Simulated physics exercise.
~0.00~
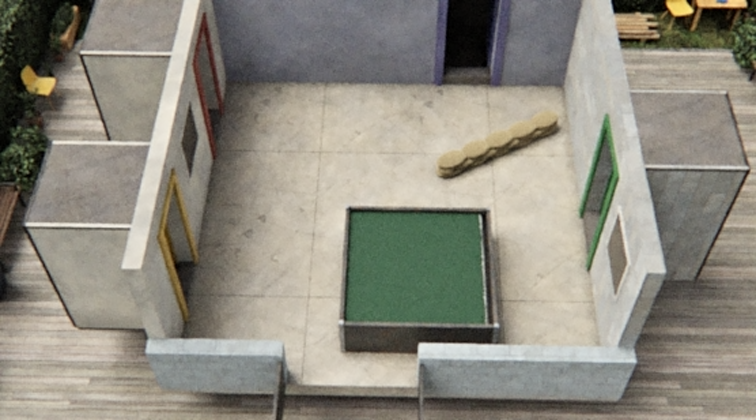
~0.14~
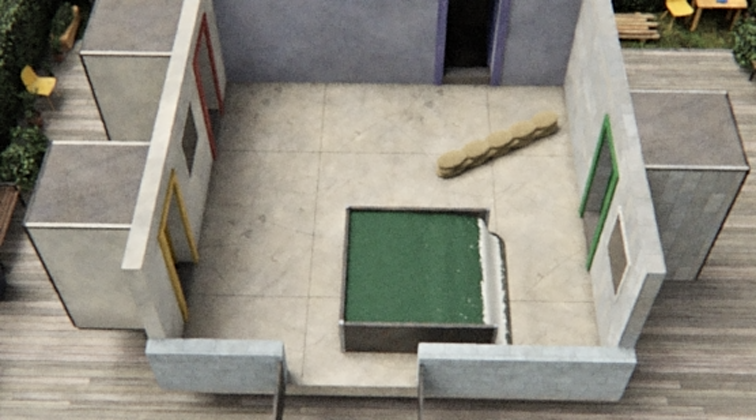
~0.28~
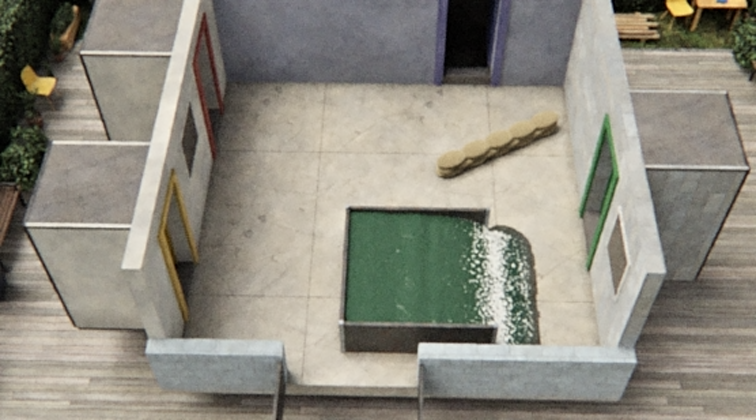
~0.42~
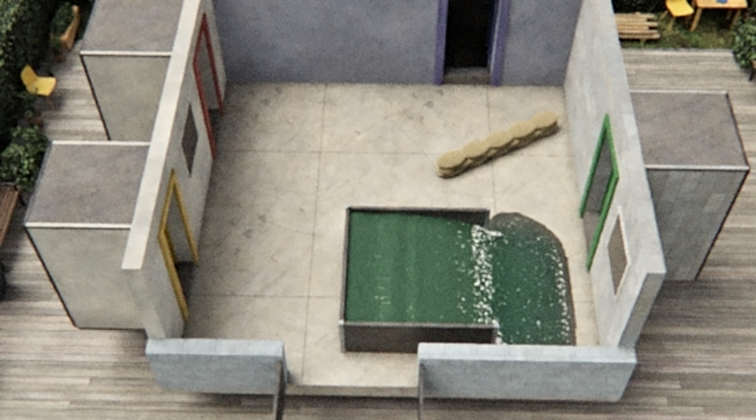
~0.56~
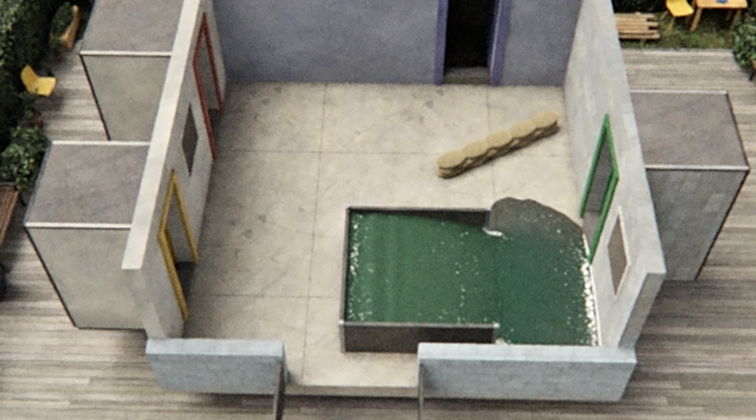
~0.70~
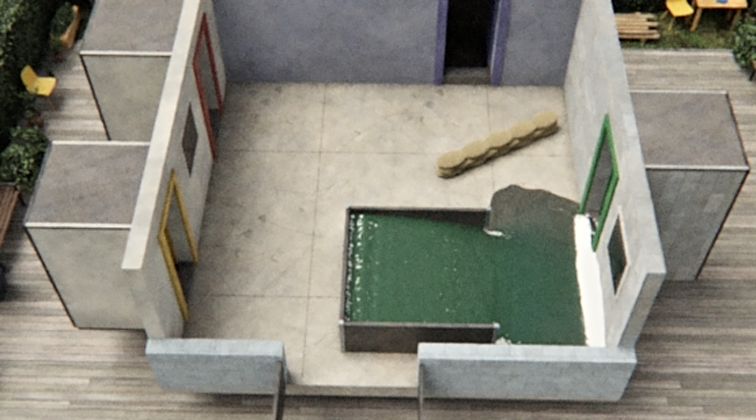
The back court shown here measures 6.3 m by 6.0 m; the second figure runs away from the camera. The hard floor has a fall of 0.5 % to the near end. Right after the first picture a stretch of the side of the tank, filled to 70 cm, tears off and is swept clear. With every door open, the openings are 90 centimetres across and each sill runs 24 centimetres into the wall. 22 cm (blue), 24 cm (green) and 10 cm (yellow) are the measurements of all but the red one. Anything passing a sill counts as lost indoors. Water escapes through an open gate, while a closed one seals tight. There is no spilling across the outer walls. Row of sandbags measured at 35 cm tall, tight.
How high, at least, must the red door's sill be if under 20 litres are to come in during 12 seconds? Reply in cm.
I would say about 6 cm.
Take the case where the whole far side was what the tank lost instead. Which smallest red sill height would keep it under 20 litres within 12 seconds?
In that case about 17 cm.
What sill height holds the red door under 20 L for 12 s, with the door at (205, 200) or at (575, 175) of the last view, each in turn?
Minimums: Roughly 11.5 cm and 25 cm.
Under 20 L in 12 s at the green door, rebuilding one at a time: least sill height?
At the green door you'd want roughly 34 cm.
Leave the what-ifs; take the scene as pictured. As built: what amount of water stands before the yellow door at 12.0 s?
Lab note: Depth approx. 5.5 cm.
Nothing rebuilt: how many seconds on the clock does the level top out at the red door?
I'd guess close to 7.0 seconds.
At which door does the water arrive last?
That would be the red door.
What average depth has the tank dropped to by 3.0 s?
Averaged depth comes out at about 19 cm.
After 1.4 s water covers 15 % of the floor, deepest (57 cm) near (593, 375); it has not reached the red door.
After 3.0 s water covers 30 % of the floor, deepest (42 cm) near (564, 153); it has not reached the red door.
After 12.0 s water covers 95 % of the floor, deepest (14 cm) near (521, 253); 6 cm at the red door, 0 litres in over its 17 cm sill.
At the red door as built, the water arrived by 6.0 s and peaked near 11 cm at 7.0 s.
With a sill of 5.5 cm, 29 litres would have come in within the 12 s; with 7.5 cm, 8 litres. So under 20 litres takes about 6 cm.
